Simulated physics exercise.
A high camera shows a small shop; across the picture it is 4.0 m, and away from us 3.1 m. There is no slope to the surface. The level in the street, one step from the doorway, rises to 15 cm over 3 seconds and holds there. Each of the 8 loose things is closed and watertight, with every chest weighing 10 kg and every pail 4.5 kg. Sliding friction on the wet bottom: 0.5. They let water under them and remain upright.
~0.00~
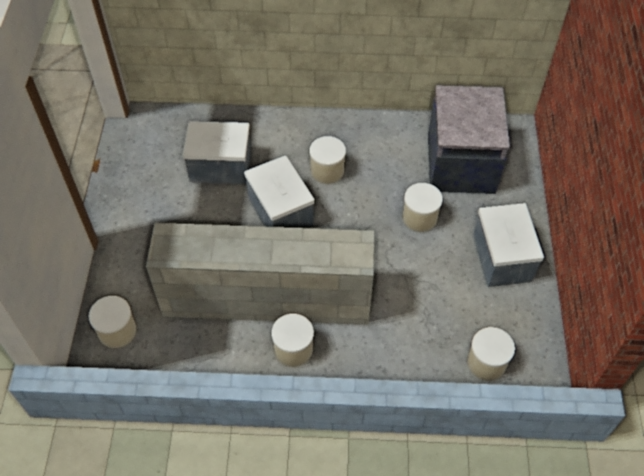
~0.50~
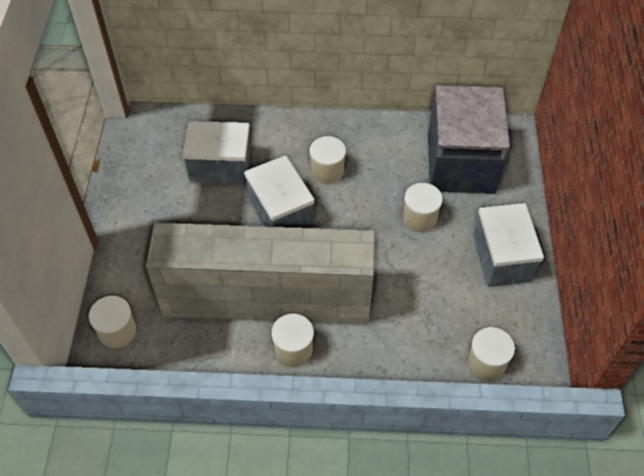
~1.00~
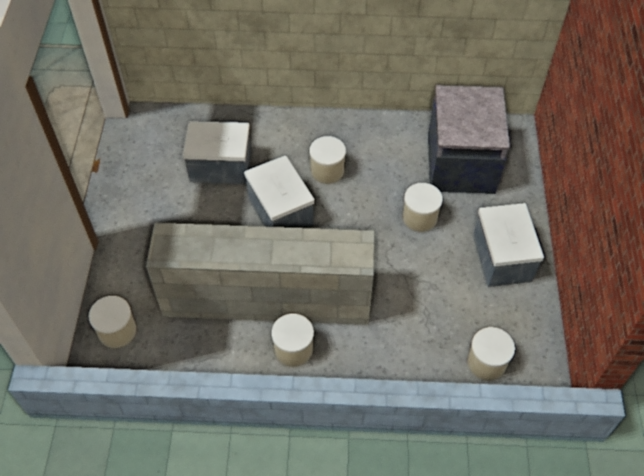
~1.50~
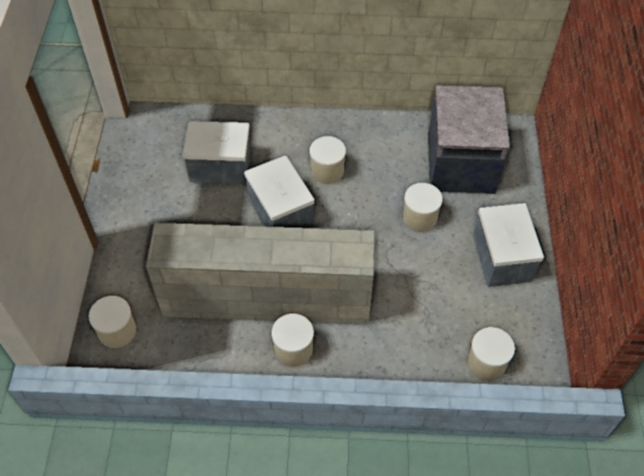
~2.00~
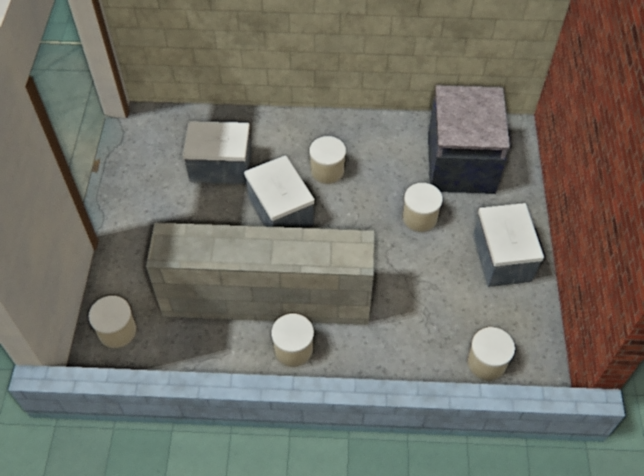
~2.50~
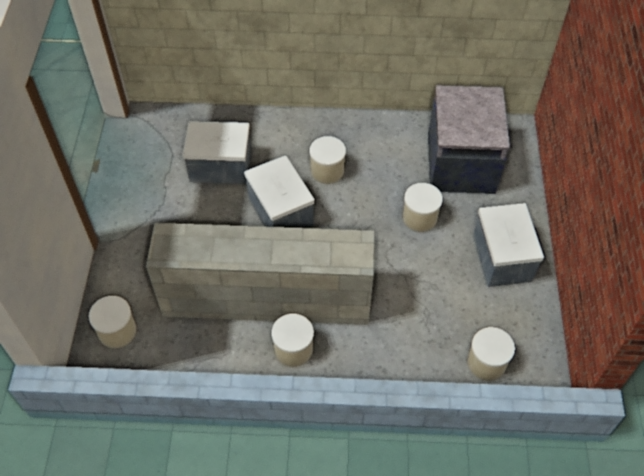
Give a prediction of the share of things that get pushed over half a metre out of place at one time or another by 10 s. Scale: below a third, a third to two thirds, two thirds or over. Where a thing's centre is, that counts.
The share is in the top band.
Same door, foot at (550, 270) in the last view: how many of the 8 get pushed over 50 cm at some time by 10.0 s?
That gives 6 of them.
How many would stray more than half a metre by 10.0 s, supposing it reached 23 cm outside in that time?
The answer would then be 8.
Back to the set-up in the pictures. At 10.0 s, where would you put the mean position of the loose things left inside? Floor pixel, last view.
It sits at about (386, 294).
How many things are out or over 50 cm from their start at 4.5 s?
1.
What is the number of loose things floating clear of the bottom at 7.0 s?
The number is 4.
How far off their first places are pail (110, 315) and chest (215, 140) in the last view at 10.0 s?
First 0 cm, then 200 cm.
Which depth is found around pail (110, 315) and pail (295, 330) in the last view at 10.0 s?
First about 2 cm, second about 4 cm.
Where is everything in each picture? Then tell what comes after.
The first picture shows a chest at (216, 139) rests on the ground; a pail at (328, 150) rests on the ground; water covers 0.0 m2; 0 of 8 have shifted.
The second picture shows a chest at (216, 139) rests on the ground; a pail at (328, 150), on the bottom; 0.0 m2 under water; 0 of 8 have shifted.
The third picture shows a chest at (216, 139), on the bottom; a pail at (328, 150), on the bottom; 0.0 m2 under water; 0 of 8 have shifted.
The fourth picture shows a chest at (216, 139) rests on the ground; a pail at (328, 150) rests on the ground; water covers 0.0 m2; 0 of 8 have shifted.
The fifth picture shows a chest at (216, 139), on the bottom; a pail at (328, 150), on the bottom; water covers 0.0 m2; 0 of 8 have shifted.
The sixth picture shows a chest at (216, 139) rests on the ground; a pail at (328, 150), on the bottom; water covers 0.6 m2; 0 of 8 have shifted.
After 3.5 s 0 of 8 are over 50 cm from their spots; 0 afloat.
After 4.5 s 1 of 8 are over 50 cm from their spots; 0 afloat.
After 7.0 s 4 of 8 are over 50 cm from their spots; 4 afloat.
After 10.0 s 5 of 8 are over 50 cm from their spots, and 6 have been at some point; 6 afloat.
